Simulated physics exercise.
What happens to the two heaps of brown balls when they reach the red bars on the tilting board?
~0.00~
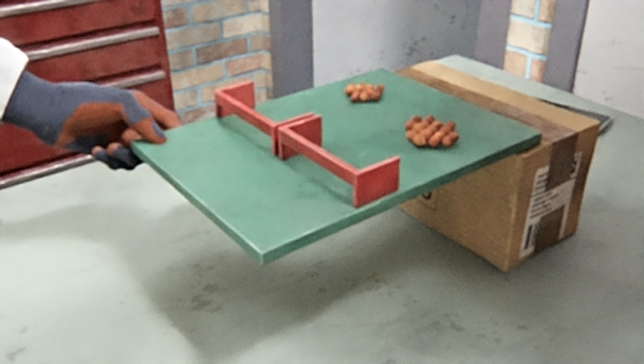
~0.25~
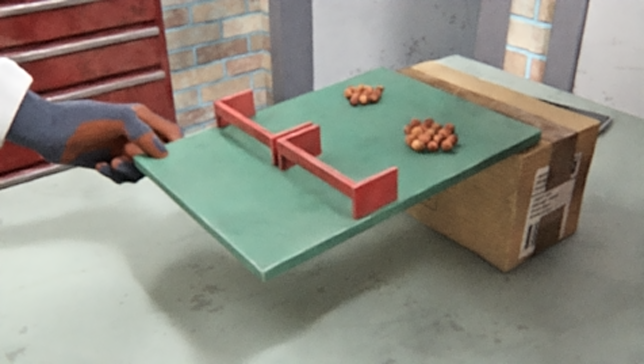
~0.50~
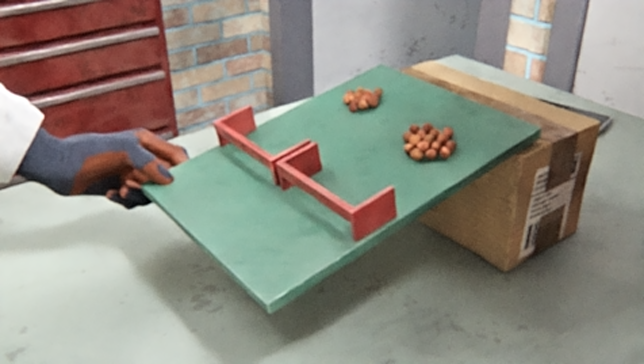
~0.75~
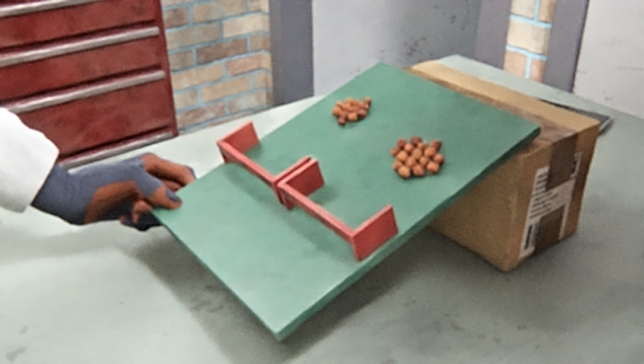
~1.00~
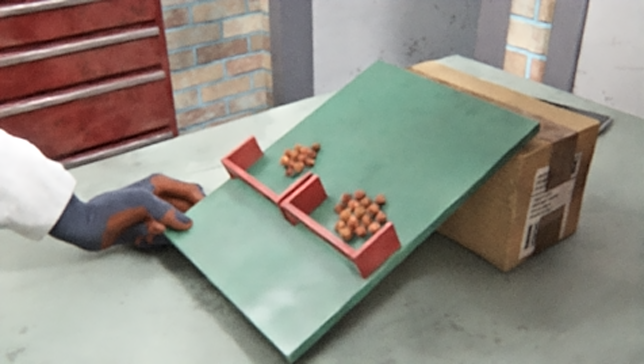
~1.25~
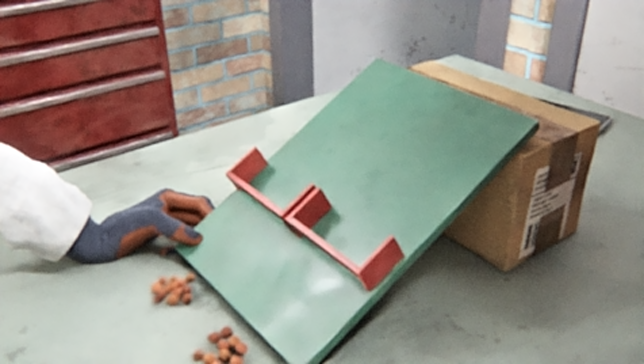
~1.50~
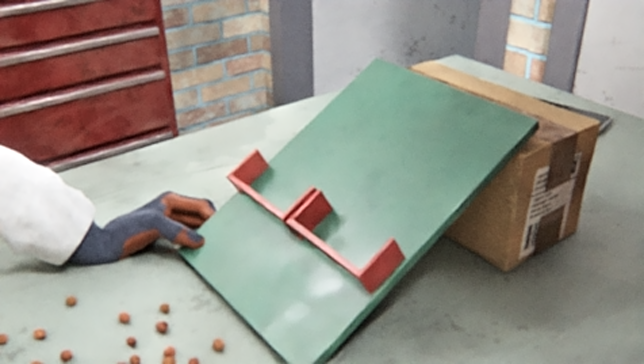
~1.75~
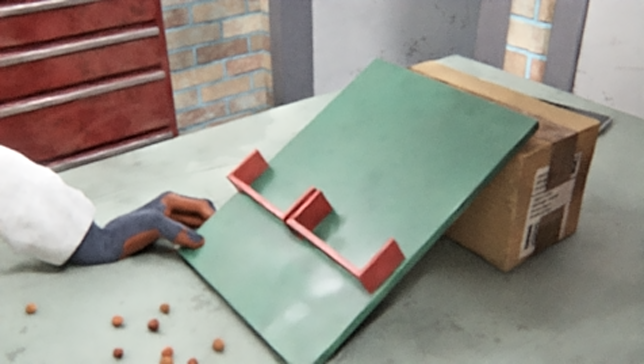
Both heaps pass through the gaps under their red bars and roll off the board onto the table.
